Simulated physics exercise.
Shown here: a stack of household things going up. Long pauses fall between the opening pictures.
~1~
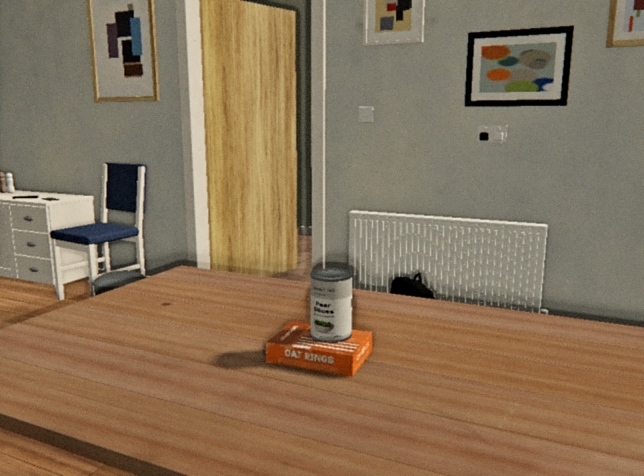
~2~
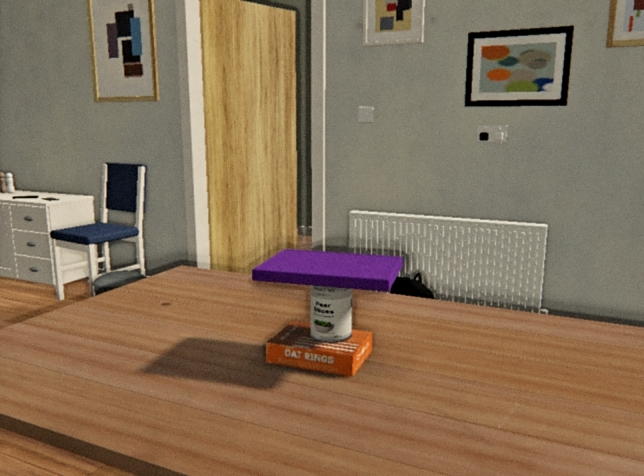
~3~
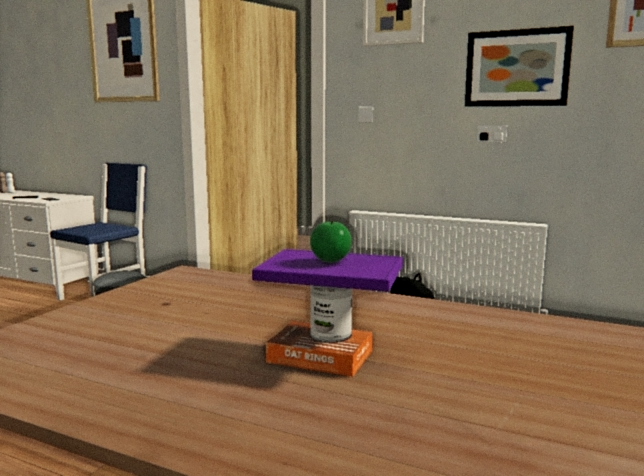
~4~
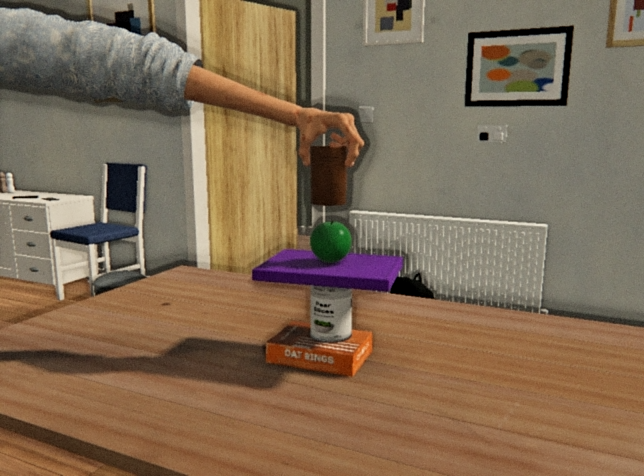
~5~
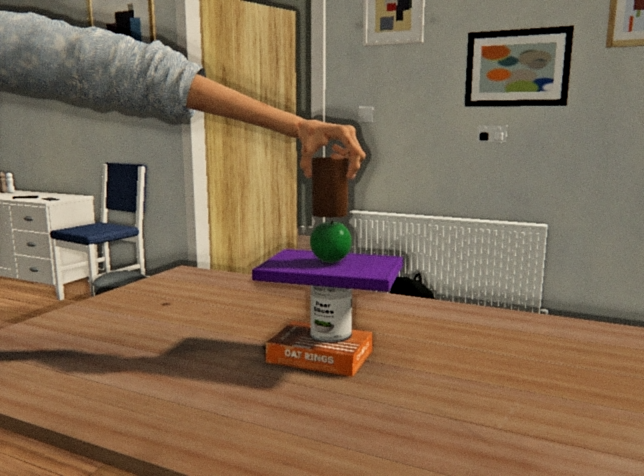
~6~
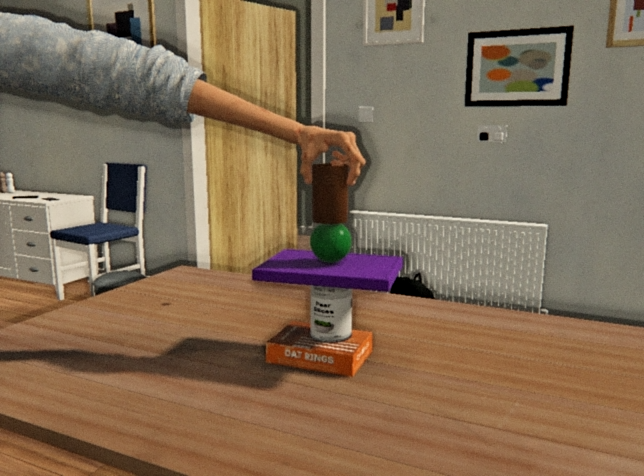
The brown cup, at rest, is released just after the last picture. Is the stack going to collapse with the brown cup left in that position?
Yes, it collapses.
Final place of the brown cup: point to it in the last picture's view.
Close to pixel (191, 317).
Then, 0.70 s after the last picture, brown cup now fallen.
Then, 0.80 s after the last picture, things are still on the move.
Then, 1.10 s after the last picture, as before.
At rest, fallen, brown cup; the other 4 in place. Seen from the same camera at the end, brown cup near (191, 317). The pile comes apart.
